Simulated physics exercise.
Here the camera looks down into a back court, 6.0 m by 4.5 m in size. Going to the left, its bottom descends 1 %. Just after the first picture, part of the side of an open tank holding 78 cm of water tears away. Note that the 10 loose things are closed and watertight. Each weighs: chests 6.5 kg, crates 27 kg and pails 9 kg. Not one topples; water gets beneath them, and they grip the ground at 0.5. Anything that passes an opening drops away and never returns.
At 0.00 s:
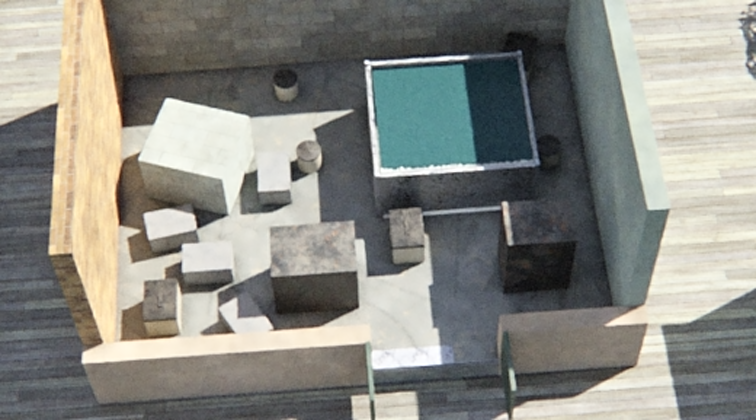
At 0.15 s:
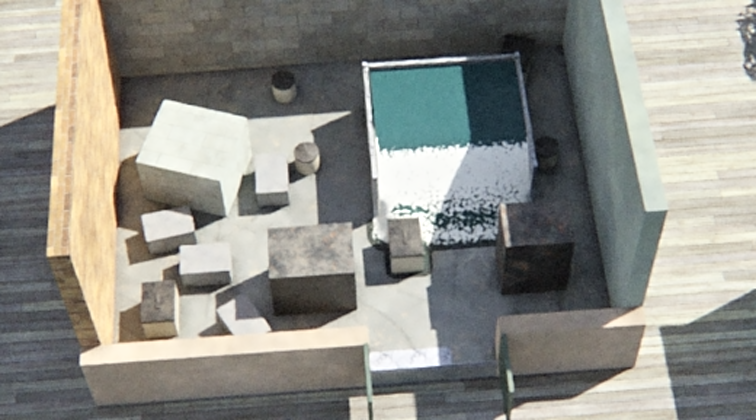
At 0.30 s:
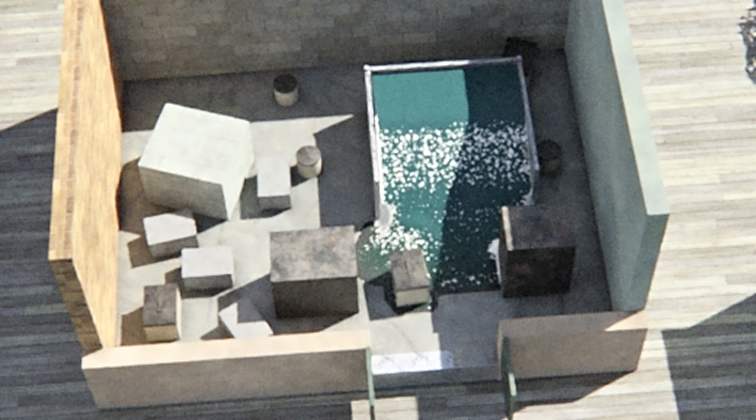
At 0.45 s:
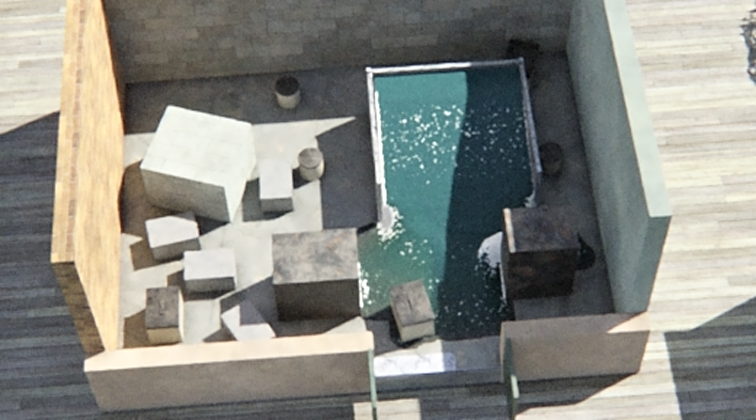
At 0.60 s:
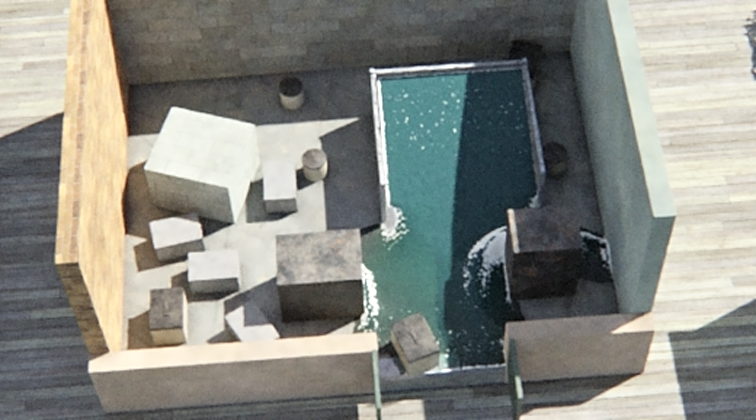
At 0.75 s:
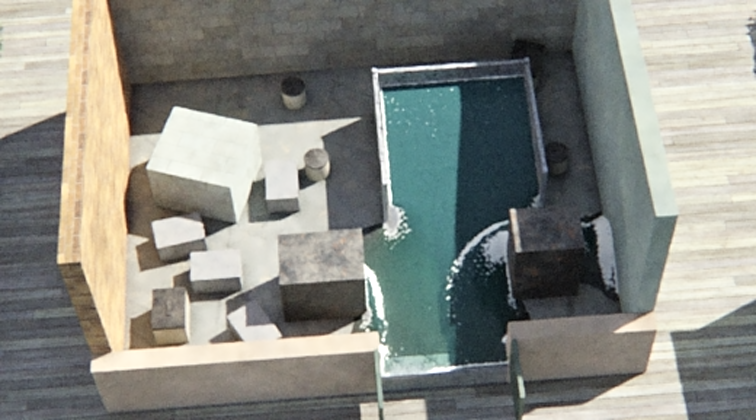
Water poured from the front of a tank in a walled yard and spread toward the gap in the near wall, carrying one small box out of sight while the other boxes stayed put.
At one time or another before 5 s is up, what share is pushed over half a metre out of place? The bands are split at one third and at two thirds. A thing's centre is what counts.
Answer: The medium band.
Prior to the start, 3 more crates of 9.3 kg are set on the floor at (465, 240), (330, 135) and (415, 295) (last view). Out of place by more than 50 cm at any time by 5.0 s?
First goes beyond, second stays inside, third goes beyond.
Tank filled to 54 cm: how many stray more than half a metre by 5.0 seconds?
Then 2 of them.
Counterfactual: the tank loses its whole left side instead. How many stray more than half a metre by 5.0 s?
So the tally would be 8.
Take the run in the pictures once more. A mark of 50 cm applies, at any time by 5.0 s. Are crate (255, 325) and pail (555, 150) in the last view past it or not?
Result, in order: Above the line; above the line.
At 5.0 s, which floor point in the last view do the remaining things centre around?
(272, 197).
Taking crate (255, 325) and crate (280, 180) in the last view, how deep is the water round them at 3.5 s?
Depths: Near 7 cm, then near 3 cm.
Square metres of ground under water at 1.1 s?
10.0 m2.
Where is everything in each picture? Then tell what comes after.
In the first frame, a chest at (407, 227), on the bottom; a crate at (170, 222) rests on the ground; 3.2 m2 under water; 0 of 10 have shifted.
In the second frame, a chest at (406, 236) rests on the ground, 11 cm from its start; a crate at (168, 223) rests on the ground; 4.3 m2 under water; 1 of 10 have shifted.
In the third frame, a chest at (409, 268), on the bottom, 53 cm from its start; a crate at (170, 227) rests on the ground; 5.5 m2 under water; 1 of 10 have shifted.
In the fourth frame, a chest at (412, 303) rests on the ground, 97 cm from its start; a crate at (173, 229) rests on the ground; water covers 6.7 m2; 1 of 10 have shifted.
In the fifth frame, a chest at (415, 337), on the bottom, 142 cm from its start; a crate at (176, 230), on the bottom; water covers 7.9 m2; 1 of 10 have shifted.
In the sixth frame, a chest is out of sight; a crate at (179, 230), on the bottom; 8.4 m2 under water; 1 of 10 have shifted.
After 1.1 s 1 of 10 are over 50 cm from their spots; 0 afloat.
After 2.2 s 2 of 10 are over 50 cm from their spots; 0 afloat.
After 3.5 s 4 of 10 are over 50 cm from their spots; 2 afloat.
After 5.0 s 4 of 10 are over 50 cm from their spots, and 4 have been at some point; 2 afloat.
